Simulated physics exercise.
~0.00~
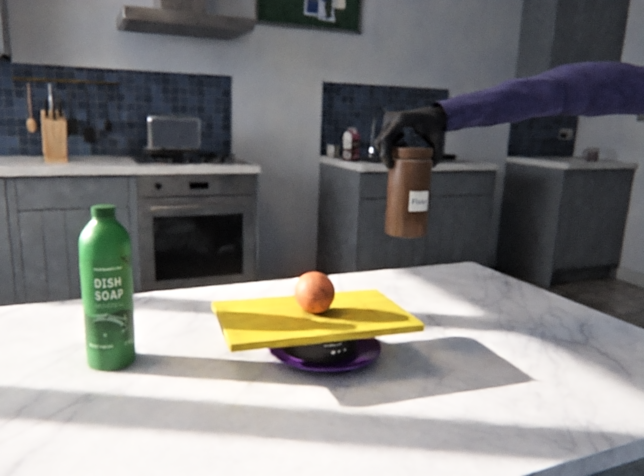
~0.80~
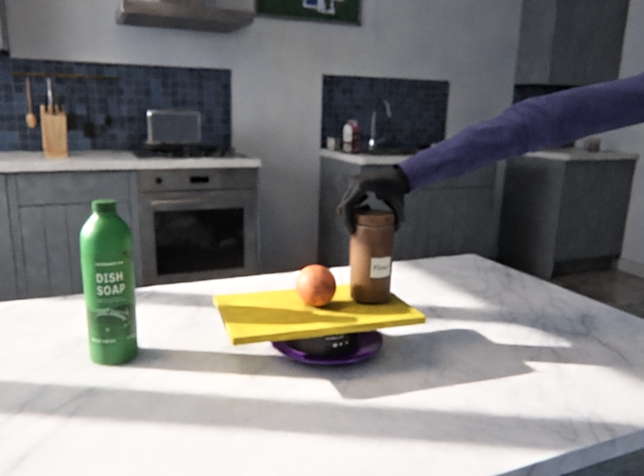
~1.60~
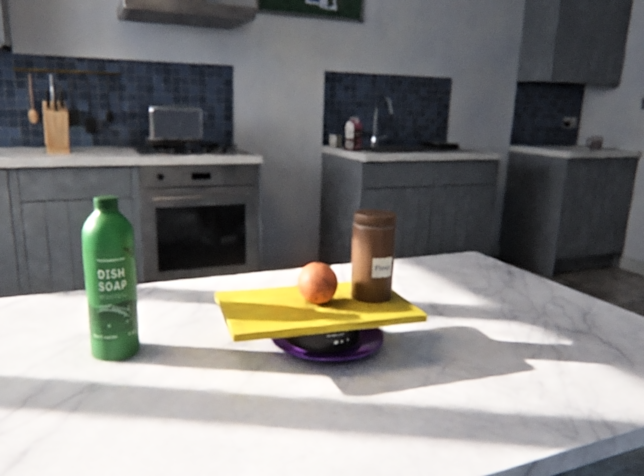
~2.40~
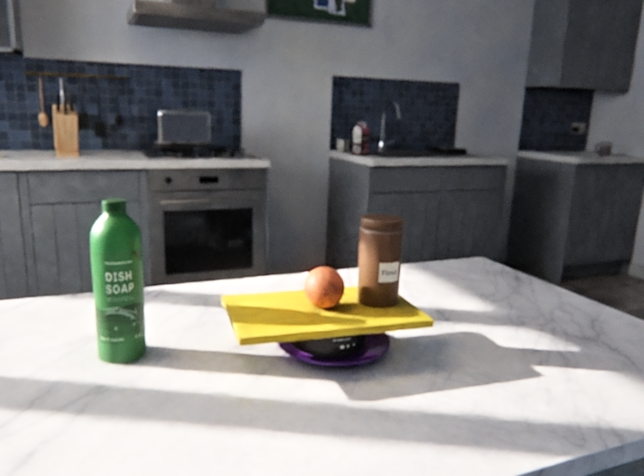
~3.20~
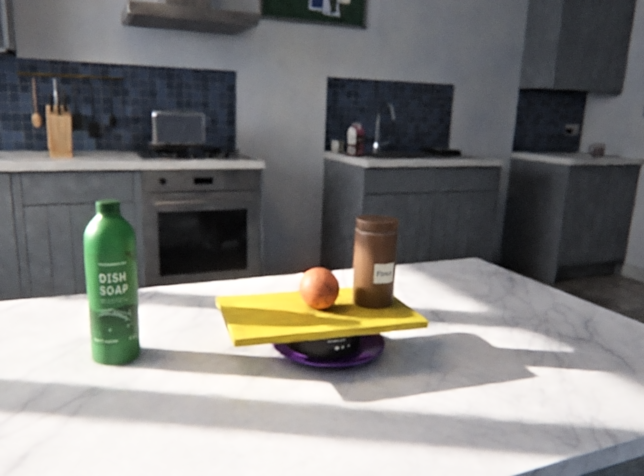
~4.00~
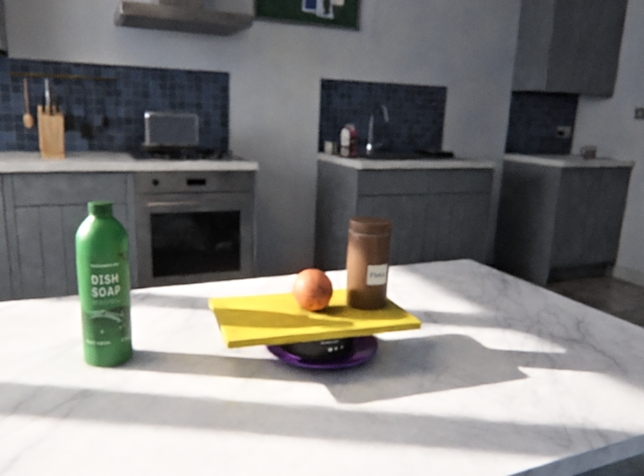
In a kitchen, a gloved hand sets a brown jar beside an orange ball on a steady pile.
